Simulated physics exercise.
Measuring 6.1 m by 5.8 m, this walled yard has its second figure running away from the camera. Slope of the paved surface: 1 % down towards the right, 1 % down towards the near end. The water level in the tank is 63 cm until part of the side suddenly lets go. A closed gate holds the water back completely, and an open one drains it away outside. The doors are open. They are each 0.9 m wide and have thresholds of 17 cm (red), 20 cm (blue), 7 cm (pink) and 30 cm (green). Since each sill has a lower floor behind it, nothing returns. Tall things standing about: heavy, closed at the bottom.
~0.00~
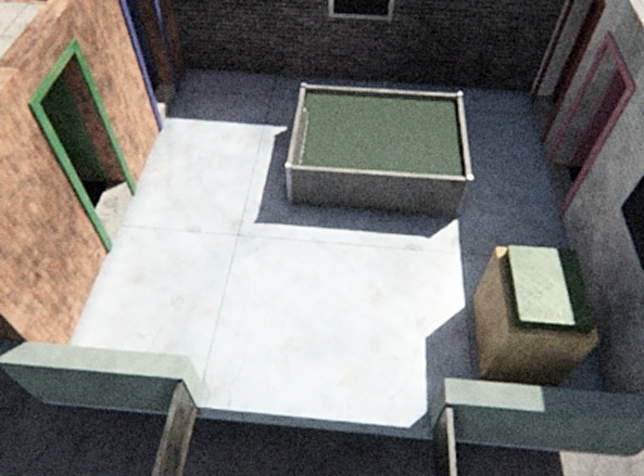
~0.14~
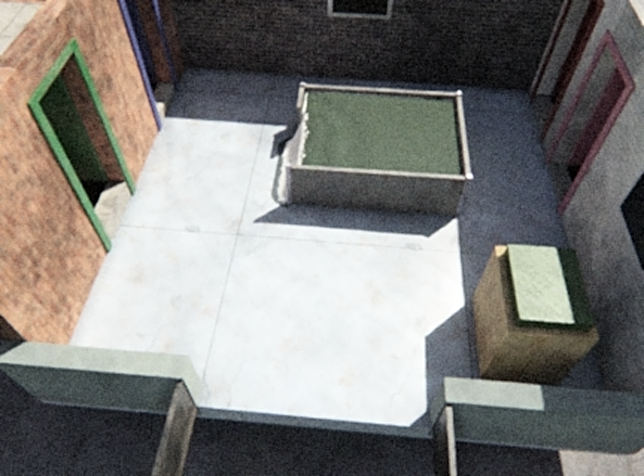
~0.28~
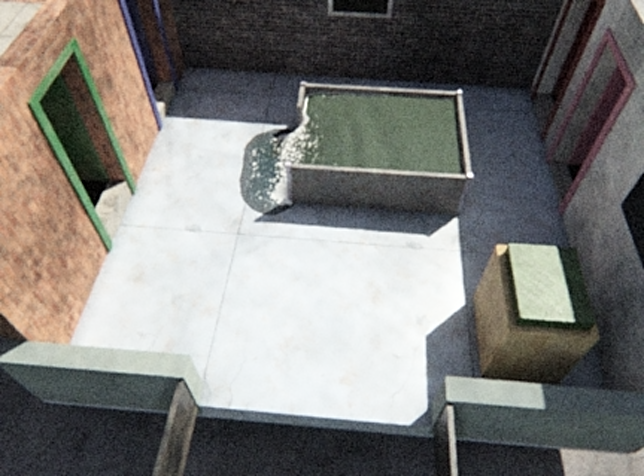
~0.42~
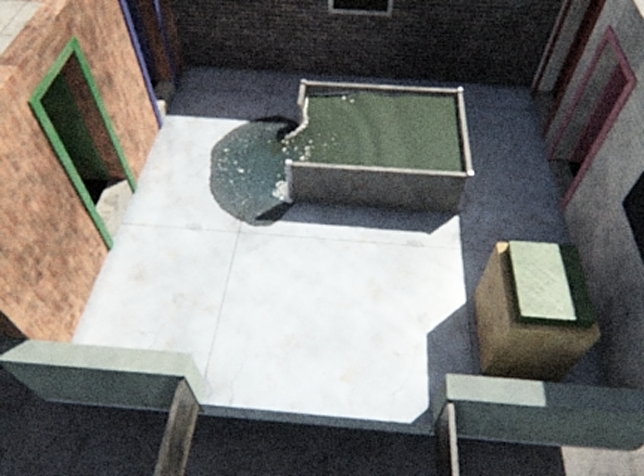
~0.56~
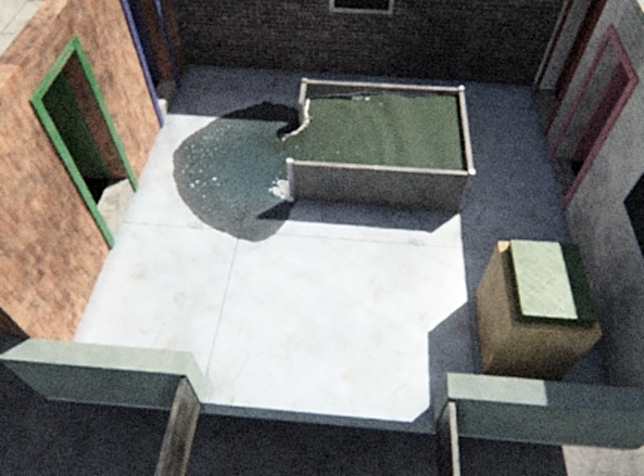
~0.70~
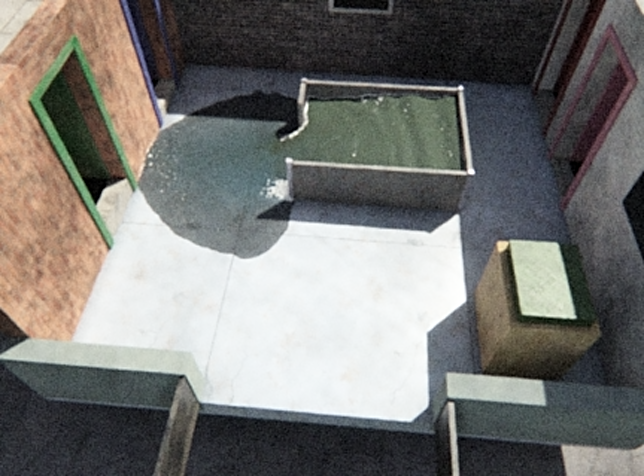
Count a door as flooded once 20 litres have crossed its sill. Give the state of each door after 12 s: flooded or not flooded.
My prediction: At the red door the inflow will remain within the limit, at the blue door the inflow will remain within the limit, at the pink door the inflow will remain within the limit, at the green door the inflow will remain within the limit.
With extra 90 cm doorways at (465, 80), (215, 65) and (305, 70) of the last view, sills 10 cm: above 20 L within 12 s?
The first one doesn't reach it, the second one exceeds it, and the third one doesn't reach it.
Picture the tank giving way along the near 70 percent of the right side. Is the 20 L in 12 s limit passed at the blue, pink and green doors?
Compared with the limit, blue is lower, pink is higher and green is lower.
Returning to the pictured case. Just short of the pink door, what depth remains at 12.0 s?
The depth there is near 7.0 cm.
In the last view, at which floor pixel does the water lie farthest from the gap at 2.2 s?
Location: Approx. (62, 367) in the last view.
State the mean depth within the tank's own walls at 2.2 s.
32 cm.
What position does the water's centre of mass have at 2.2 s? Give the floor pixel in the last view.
Centre: Approx. (279, 172) px.
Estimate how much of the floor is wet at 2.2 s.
Covered: Roughly 30 %.
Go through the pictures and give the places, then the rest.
The first picture shows still water, 63 cm deep, in the tank at (379, 133).
In the second picture, the front is at a hidden place, 0.7 m from the gap at (297, 162); 0.2 m2 of floor is under water; 63 cm left at the back of the tank.
In the third picture, water pours out at (298, 162) and has run 0.9 m, to (265, 136); typically 10 cm deep outside, 63 cm at the tank's back.
In the fourth picture, water pours out at (298, 161) and has run 1.3 m, to (220, 147); typically 8 cm deep outside, 63 cm at the tank's back.
In the fifth picture, the front is at (186, 146), 1.8 m from the gap at (299, 160); 3.4 m2 of floor is under water; 63 cm left at the back of the tank.
In the sixth picture, the front is at (141, 177), 2.3 m from the gap at (298, 159); 4.9 m2 of floor is under water; 61 cm left at the back of the tank.
After 1.4 s water covers 25 % of the floor and is deepest (33 cm) near (289, 173); red door not reached, blue door 18 cm at the sill, 0 L in, pink door not reached, green door 27 cm at the sill, 0 L in.
After 2.2 s water covers 30 % of the floor and is deepest (42 cm) near (62, 367); red door not reached, blue door 21 cm at the sill, 1 L in, pink door not reached, green door 25 cm at the sill, 0 L in.
After 3.5 s water covers 50 % of the floor and is deepest (29 cm) near (62, 367); red door not reached, blue door 14 cm at the sill, 3 L in, pink door not reached, green door 17 cm at the sill, 0 L in.
After 7.0 s water covers 90 % of the floor and is deepest (15 cm) near (62, 367); red door 13 cm at the sill, 0 L in, blue door 8 cm at the sill, 4 L in, pink door 6 cm at the sill, 0 L in, green door 9 cm at the sill, 0 L in.
After 12.0 s water covers 95 % of the floor and is deepest (18 cm) near (602, 416); red door 9 cm at the sill, 0 L in, blue door 3 cm at the sill, 4 L in, pink door 7 cm at the sill, 5 L in, green door 4 cm at the sill, 0 L in.
